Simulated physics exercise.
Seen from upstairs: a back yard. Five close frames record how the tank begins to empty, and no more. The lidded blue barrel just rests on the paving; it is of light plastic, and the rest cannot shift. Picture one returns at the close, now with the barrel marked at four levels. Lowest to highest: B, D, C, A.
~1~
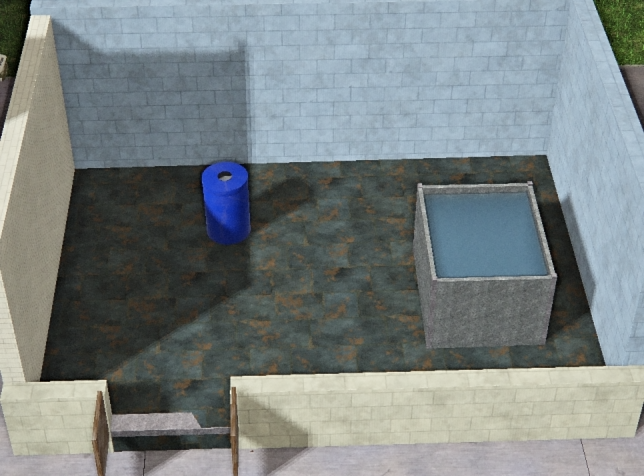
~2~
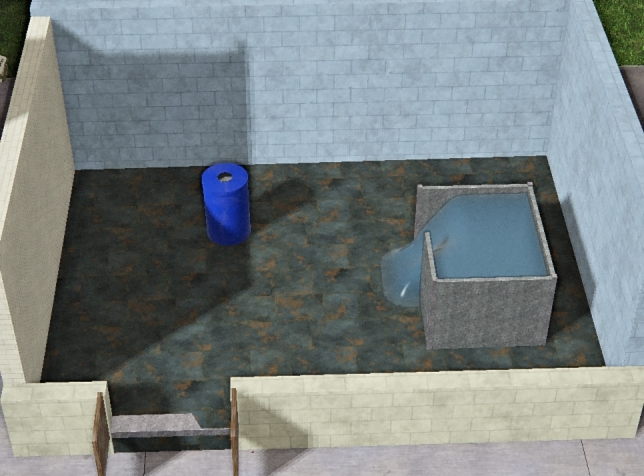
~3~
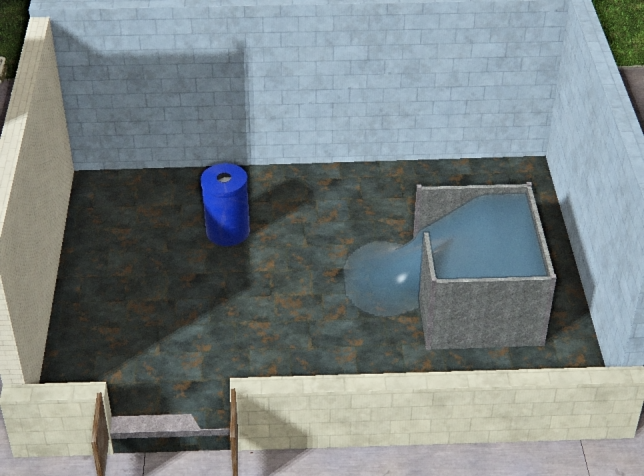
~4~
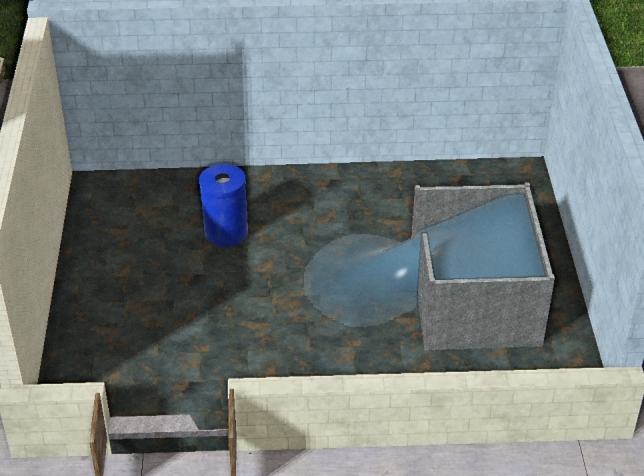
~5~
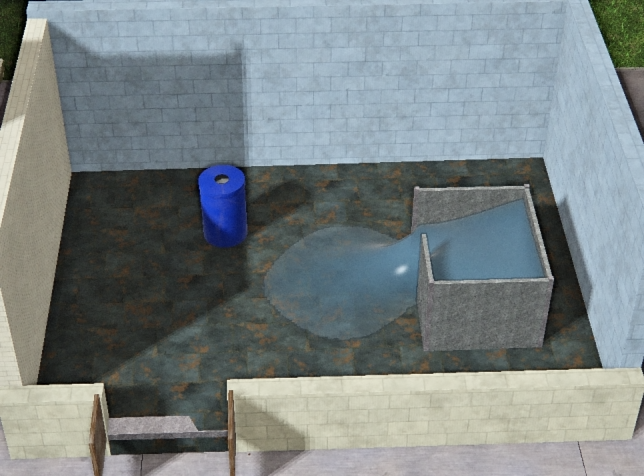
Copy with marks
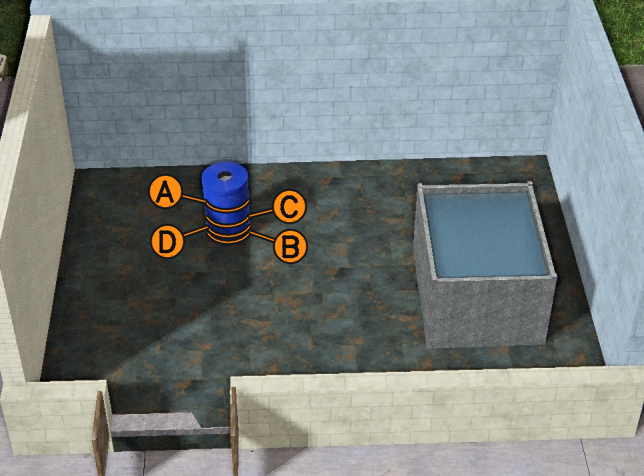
At first, a back yard seen from above holds a blue barrel and a full square stone tank, with an open gate at the front. Water then pours out through the tank's left side and spreads leftward across the dark ground in a widening sheet, while the barrel stays standing.
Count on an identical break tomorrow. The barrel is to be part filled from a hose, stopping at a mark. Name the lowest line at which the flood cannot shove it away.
A is the one.
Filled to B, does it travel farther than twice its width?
Yes, it does.
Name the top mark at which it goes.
Here it is mark C.
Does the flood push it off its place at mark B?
Yes, it does.
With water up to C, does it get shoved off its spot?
Yes, it does.
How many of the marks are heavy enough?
One.
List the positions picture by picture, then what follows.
Lid of the blue barrel at (226, 176); tank full, its middle at (484, 235); open gate at (169, 381), in the first frame.
In the second frame, 2 % of the ground wet, in view closest to the barrel at (391, 253).
In the third frame, 4 % of the ground wet, in view closest to the barrel at (355, 258).
In the fourth frame, 7 % of the ground wet, in view closest to the barrel at (312, 267).
Lid of the blue barrel at (222, 179); 10 % of the ground wet, in view closest to the barrel at (281, 262), in the fifth frame.
On the marked copy, A at (226, 210); B at (228, 242); C at (227, 226); D at (228, 236); from the bottom up B, D, C, A.
For mark A, it does not move.
For mark B, it is pushed about 3 times its own width away.
For mark C, it is pushed about half its own width away.
For mark D, it is pushed about 3 times its own width away.
